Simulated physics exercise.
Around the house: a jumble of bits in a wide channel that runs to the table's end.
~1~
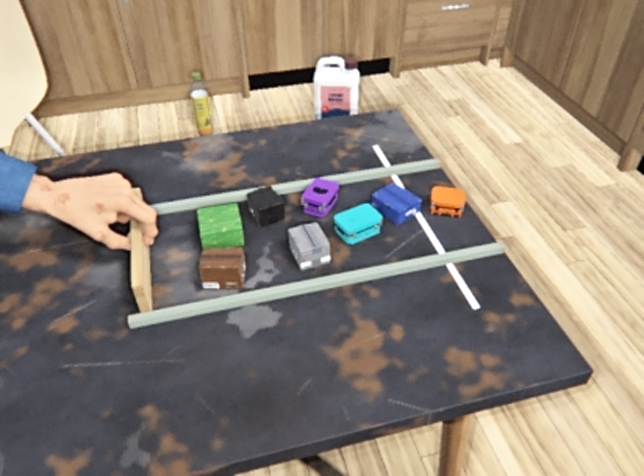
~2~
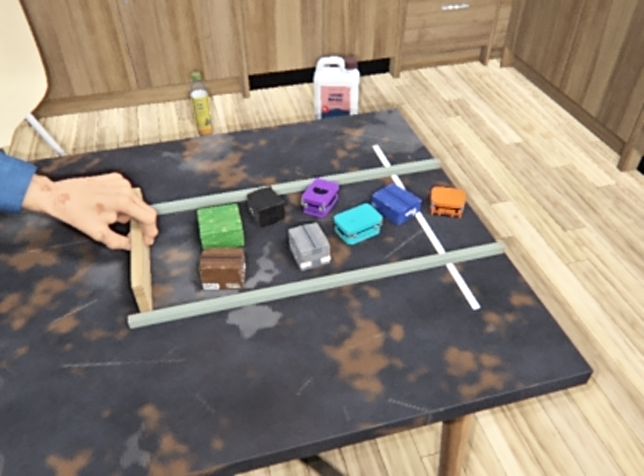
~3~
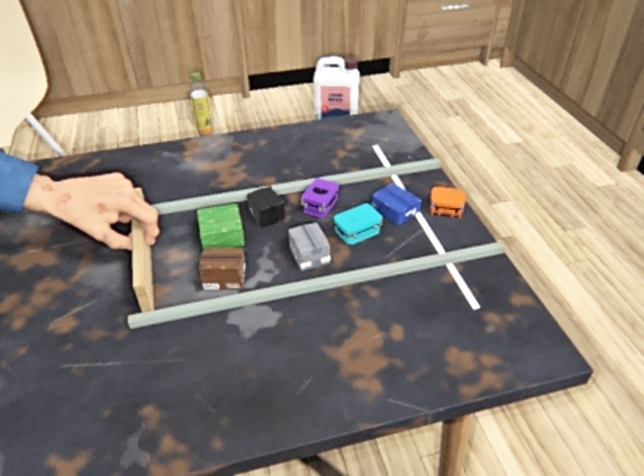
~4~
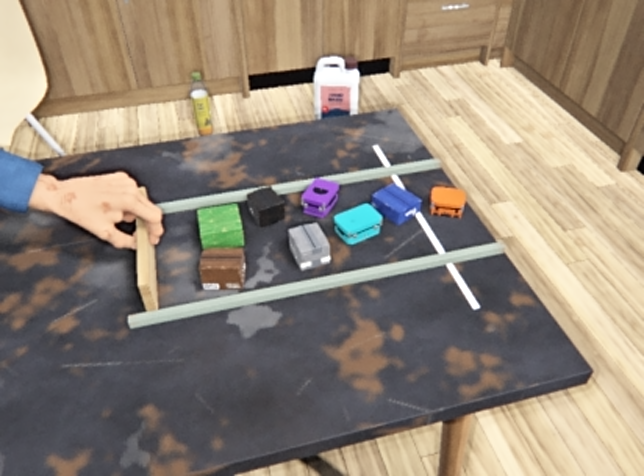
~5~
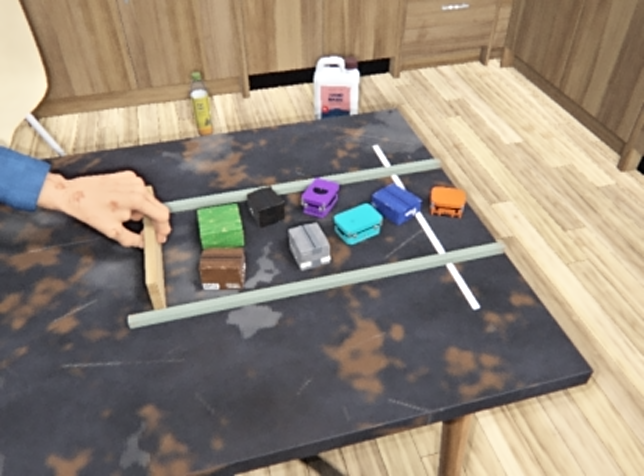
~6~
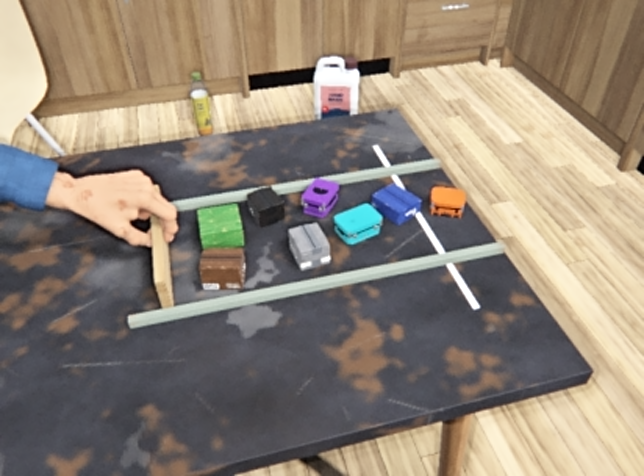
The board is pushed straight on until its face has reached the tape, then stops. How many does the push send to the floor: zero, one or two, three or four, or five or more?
The number that fall off is three or four.
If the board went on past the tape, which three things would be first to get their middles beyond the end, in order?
In order: The blue box, then the orange case, then the purple case.
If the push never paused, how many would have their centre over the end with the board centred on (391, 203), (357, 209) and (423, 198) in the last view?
Past the end: 2, 0 and 4.
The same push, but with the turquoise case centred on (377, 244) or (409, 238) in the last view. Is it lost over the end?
The turquoise case tumbles off; is lost.
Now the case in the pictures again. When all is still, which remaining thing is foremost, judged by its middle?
That is the black box.
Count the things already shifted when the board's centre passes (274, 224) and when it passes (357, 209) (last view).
By then 6, and 8.
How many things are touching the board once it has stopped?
It touches 2.
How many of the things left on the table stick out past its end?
That would be 2.
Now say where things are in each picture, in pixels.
In the first picture, orange case (447, 202); blue box (396, 203); turquoise case (358, 225); board (141, 248); tape (417, 213).
In the second picture, blue box (396, 204); brown box (223, 269).
In the third picture, turquoise case (358, 225); board (142, 247).
In the fourth picture, orange case (447, 203); green block (221, 228).
In the fifth picture, blue box (396, 204); black box (266, 207).
In the sixth picture, orange case (447, 203); blue box (396, 204); turquoise case (358, 225); board (160, 244); tape (417, 213).
Soon after, none off yet; orange case at rest near (447, 203); blue box at rest near (396, 204); turquoise case moving near (364, 223).
At rest, the number that fall off is three or four; fallen, purple case, turquoise case, blue box and orange case.
